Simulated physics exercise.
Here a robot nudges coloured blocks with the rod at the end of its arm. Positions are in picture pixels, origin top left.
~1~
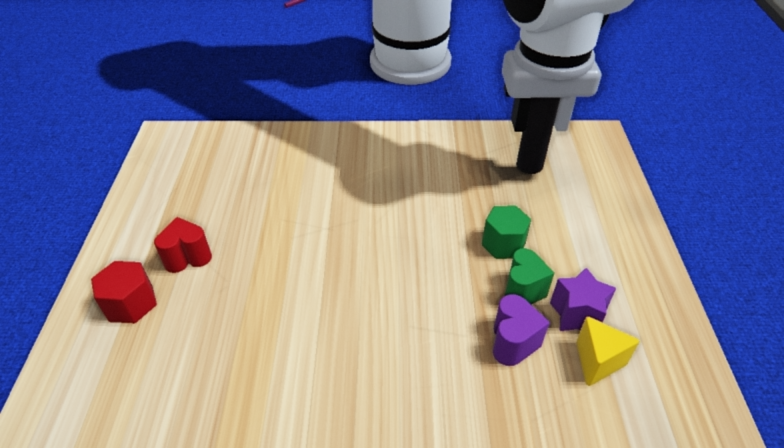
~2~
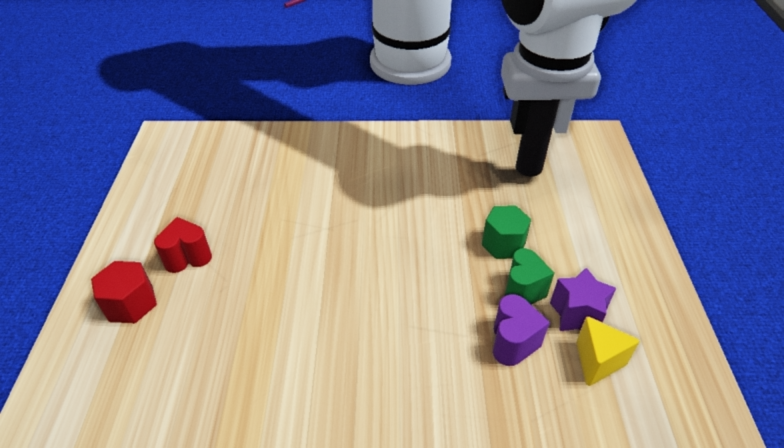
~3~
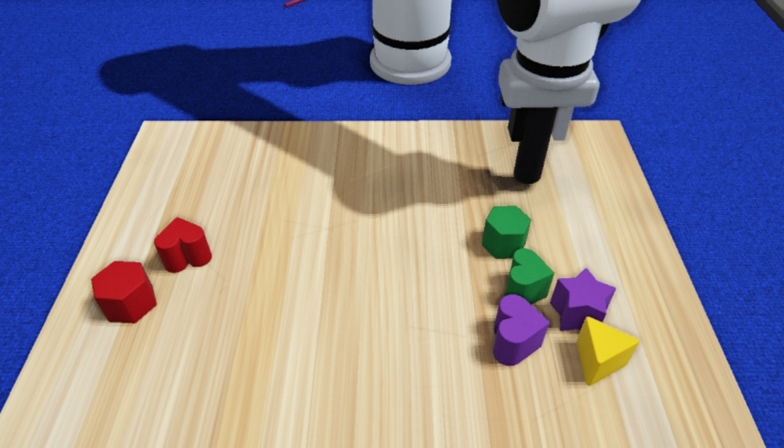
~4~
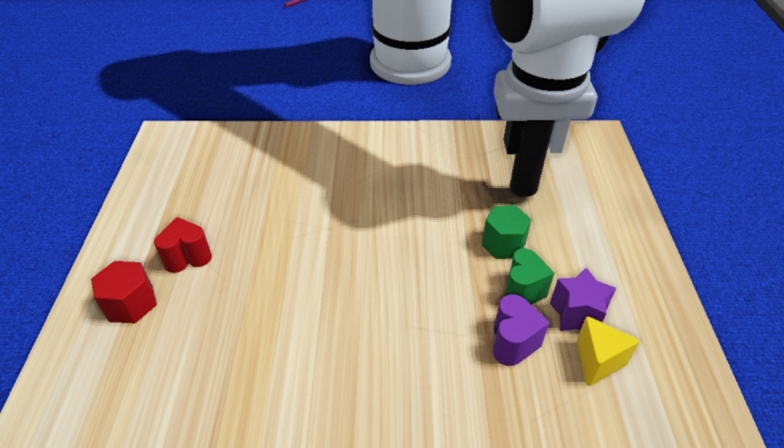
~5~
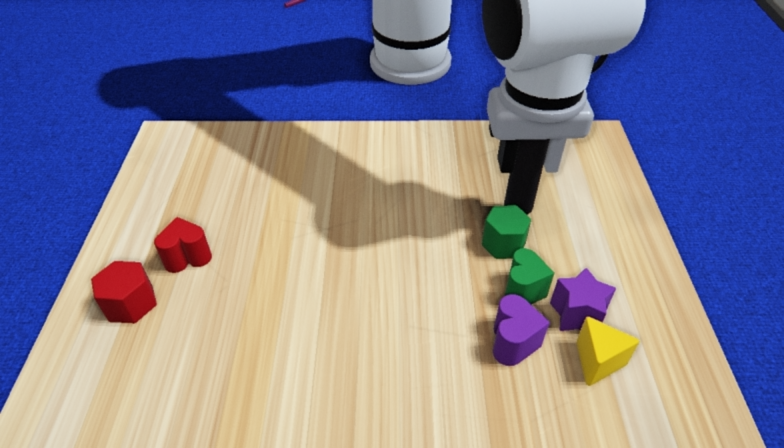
The robot arm's black rod moves slowly toward the green hexagonal block on the wooden board.
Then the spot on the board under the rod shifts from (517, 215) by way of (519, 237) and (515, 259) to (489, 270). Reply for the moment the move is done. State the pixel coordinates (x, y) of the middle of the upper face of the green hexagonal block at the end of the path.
I'd expect the centre of its top face to be at (460, 258).
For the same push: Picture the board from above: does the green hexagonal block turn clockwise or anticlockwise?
Prediction: Clockwise.
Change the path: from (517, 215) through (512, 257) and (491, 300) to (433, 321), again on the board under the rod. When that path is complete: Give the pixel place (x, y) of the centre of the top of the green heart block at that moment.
Its top middle: (536, 292).
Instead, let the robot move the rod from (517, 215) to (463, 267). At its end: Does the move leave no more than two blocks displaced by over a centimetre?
It seems so.
The first path, step by step. One third of the way, rod at (521, 228); green hexagonal block at (503, 233), turned 20° clockwise.
Two thirds of the way, rod at (516, 251); green hexagonal block at (488, 248), turned 55° clockwise; green heart block at (530, 274), turned 30° anticlockwise.
At the end, rod at (490, 262); green hexagonal block at (460, 258), turned 60° clockwise; purple heart block unmoved; green heart block at (530, 274), turned 30° anticlockwise.
